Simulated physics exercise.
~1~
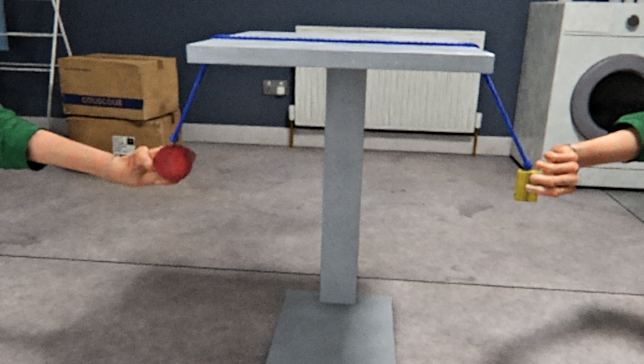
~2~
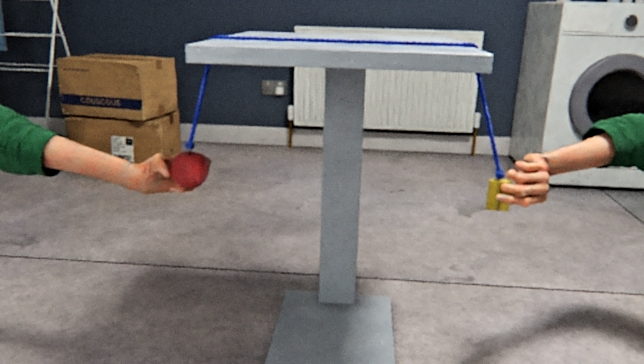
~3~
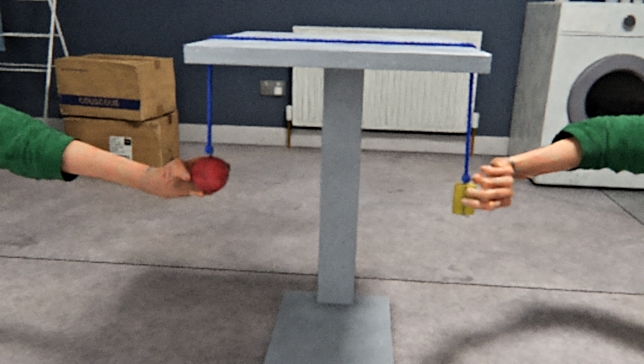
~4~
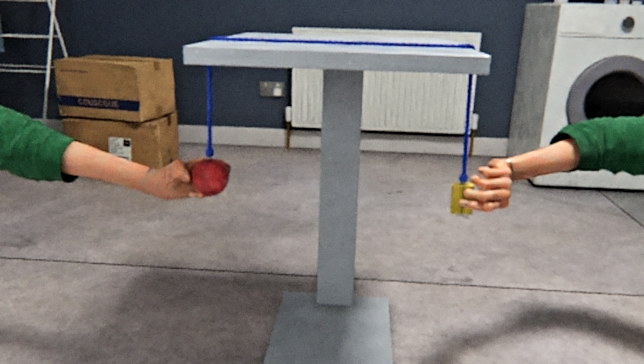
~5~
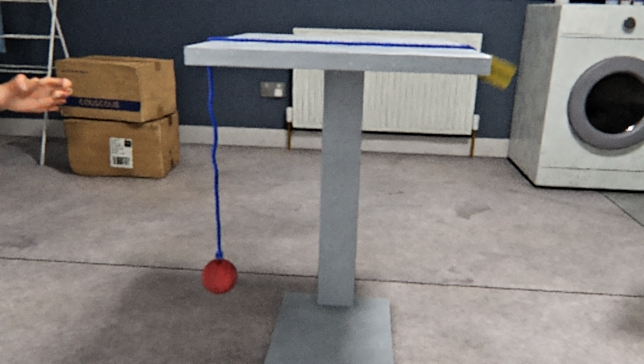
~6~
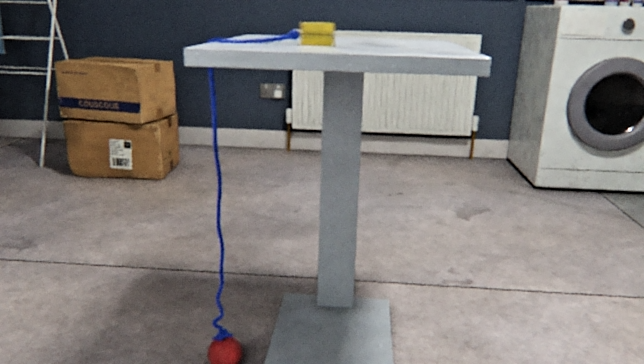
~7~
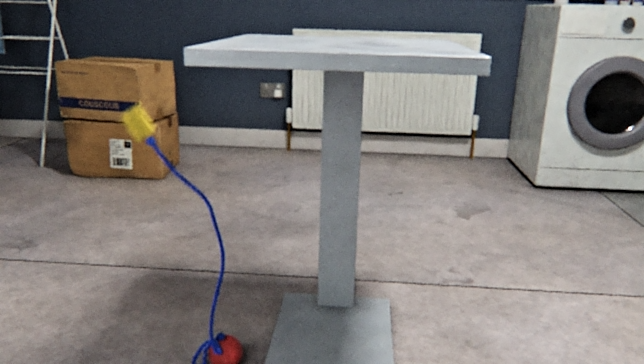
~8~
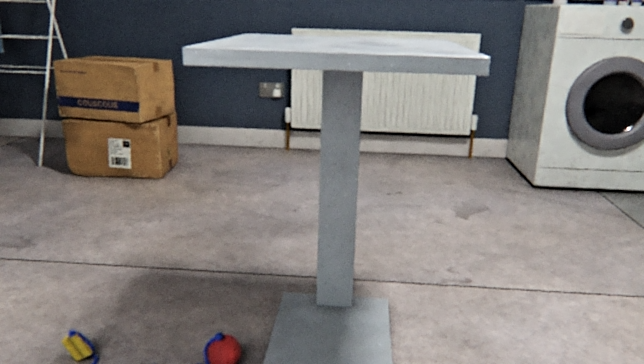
At the start, two hands hold a red ball-like object on the left and a small yellow block on the right, joined by a blue cord lying across a grey pedestal table. The hands move inward until both ends of the cord hang straight down, then let go. The red object drops on the left while the yellow block is pulled up to the right edge. As the red object reaches the floor, the block slides across the top. It flies off the left side, trailing the cord, and finally both objects rest on the floor to the left.
